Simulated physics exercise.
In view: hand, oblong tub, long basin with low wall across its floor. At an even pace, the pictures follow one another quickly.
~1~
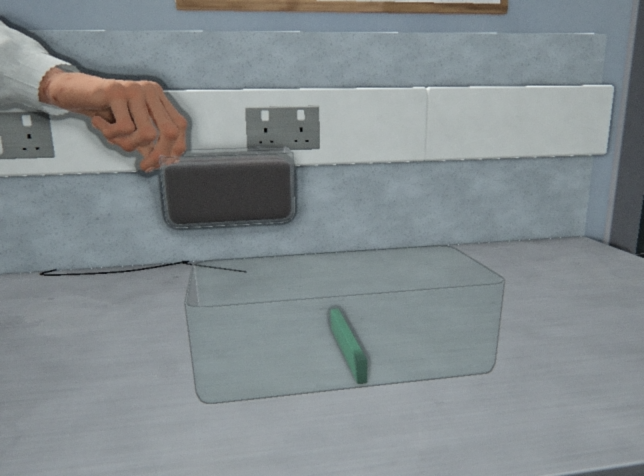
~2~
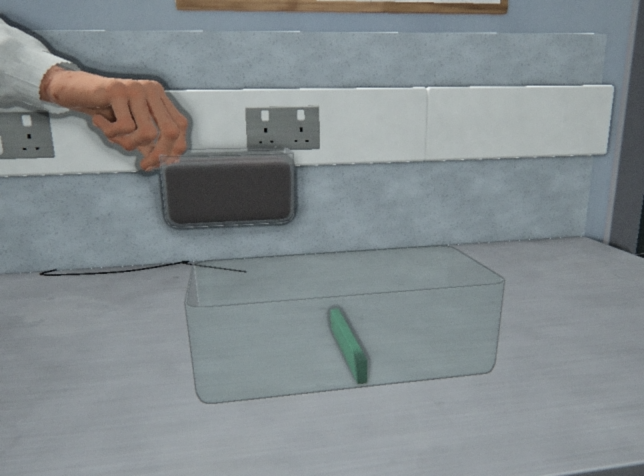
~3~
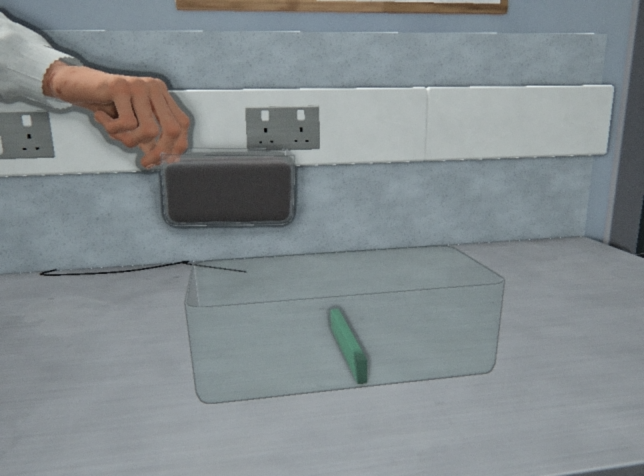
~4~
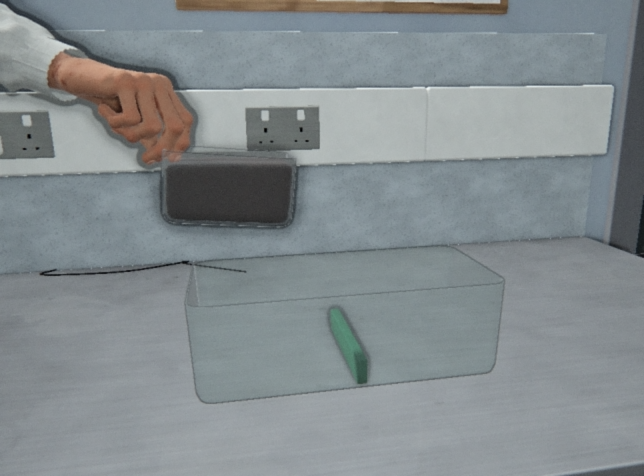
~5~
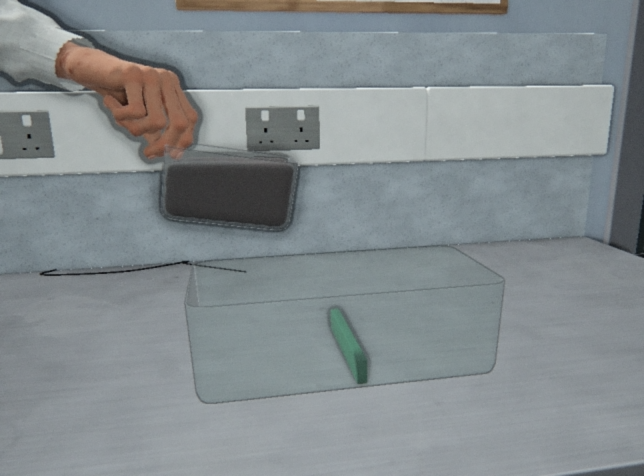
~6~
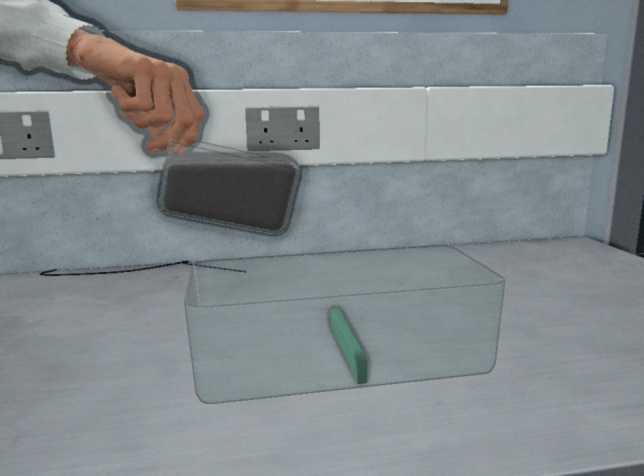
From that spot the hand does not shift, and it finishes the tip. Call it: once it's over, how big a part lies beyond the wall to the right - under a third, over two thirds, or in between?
In between.
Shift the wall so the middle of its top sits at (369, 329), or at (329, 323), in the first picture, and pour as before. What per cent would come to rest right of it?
First try close to 20 percent, second try close to 70 percent.
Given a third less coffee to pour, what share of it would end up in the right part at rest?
About 30 in a hundred.
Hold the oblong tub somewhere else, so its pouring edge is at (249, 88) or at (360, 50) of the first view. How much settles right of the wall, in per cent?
In turn 35 and 85 in a hundred.
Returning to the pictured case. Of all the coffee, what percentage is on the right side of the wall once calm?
Around 60 percent.
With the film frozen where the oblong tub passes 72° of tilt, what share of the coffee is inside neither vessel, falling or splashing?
About 30 per cent.
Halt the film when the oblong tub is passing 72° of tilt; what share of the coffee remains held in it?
Amount still in: Approx. 40 %.
A moment on, the tilt is 72° and 41 per cent is still to pour, 6 is left of the wall and 22 right of it.
Next, the tilt is 106° and 7 per cent is still to pour, 31 is left of the wall and 58 right of it.
Then the tilt is 111° and 0 per cent is still to pour, 41 is left of the wall and 58 right of it.
Later the tilt is 111° and 0 per cent is still to pour, 41 is left of the wall and 58 right of it.
At rest 41 per cent lies left of the wall, 58 right of it and 1 outside.
